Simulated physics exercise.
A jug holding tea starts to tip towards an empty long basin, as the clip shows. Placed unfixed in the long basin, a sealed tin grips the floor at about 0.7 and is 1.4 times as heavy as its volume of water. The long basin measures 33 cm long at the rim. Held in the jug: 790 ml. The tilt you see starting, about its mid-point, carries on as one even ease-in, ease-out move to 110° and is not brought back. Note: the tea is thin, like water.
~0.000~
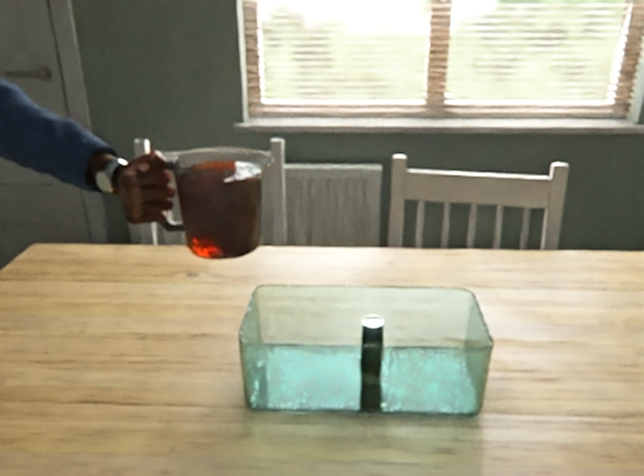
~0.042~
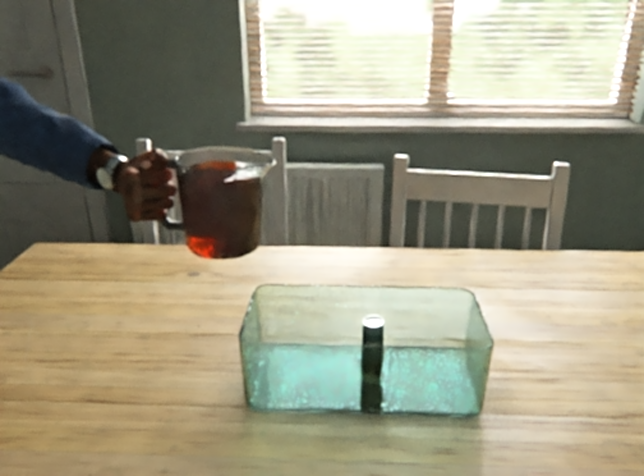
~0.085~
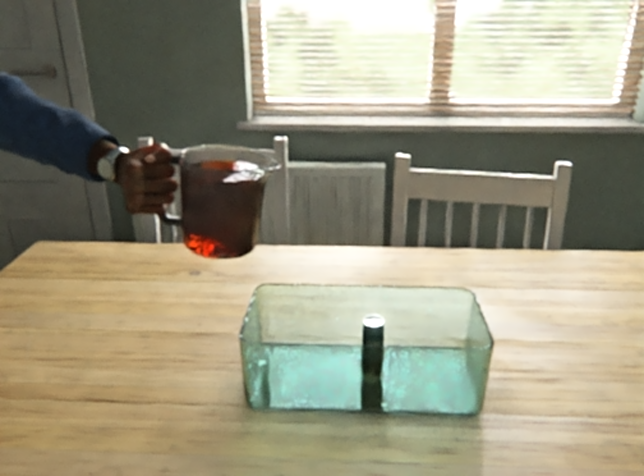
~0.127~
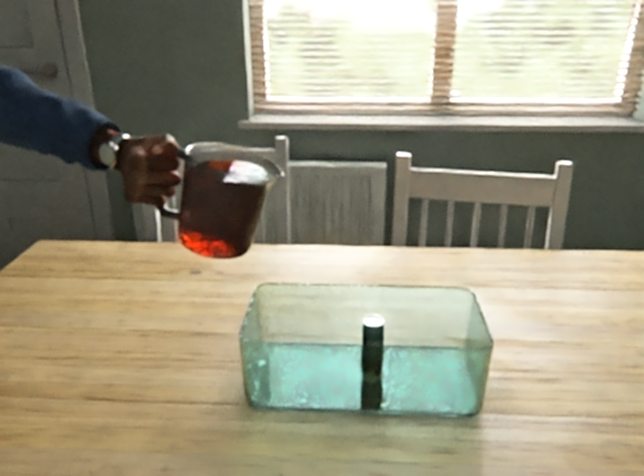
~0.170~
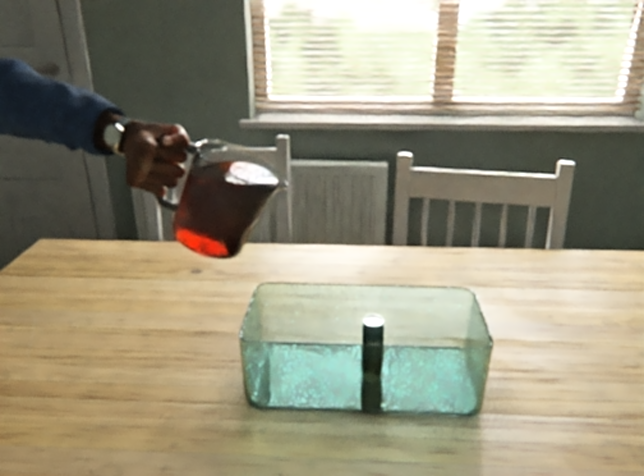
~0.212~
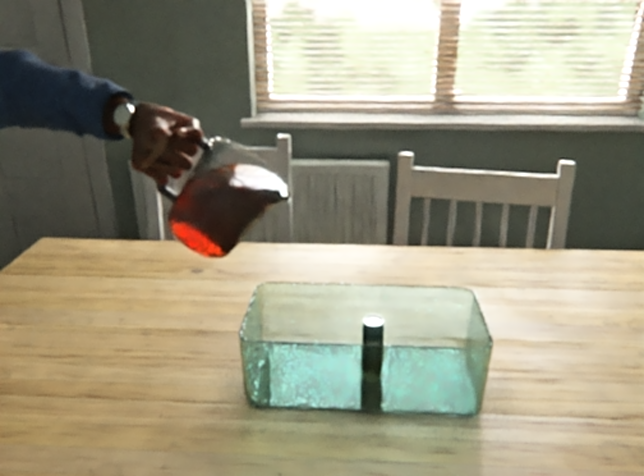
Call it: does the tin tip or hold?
It holds.
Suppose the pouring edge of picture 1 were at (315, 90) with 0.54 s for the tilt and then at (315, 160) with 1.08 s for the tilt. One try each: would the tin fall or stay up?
In the first try it remains standing; in the second it comes down.
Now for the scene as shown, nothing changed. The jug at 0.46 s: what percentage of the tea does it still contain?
Close to 48 percent of the liquid remains at that time.
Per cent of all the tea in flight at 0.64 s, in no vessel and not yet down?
Roughly 16 per cent.
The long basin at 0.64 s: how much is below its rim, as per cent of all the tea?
I'd say roughly 74 in a hundred of it.
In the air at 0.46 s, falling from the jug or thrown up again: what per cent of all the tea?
Near 34 per cent at that time.
By 0.46 s the tilt is 104° and 48 per cent is still to pour; the tin stands where it began.
By 0.64 s the tilt is 110° and 9 per cent is still to pour; the tin stands where it began.
By 0.83 s the tilt is 110° and 1 per cent is still to pour; the tin stands where it began.
By 1.04 s the tilt is 110° and 0 per cent is still to pour; the tin stands where it began.
At rest the tin stands where it began.
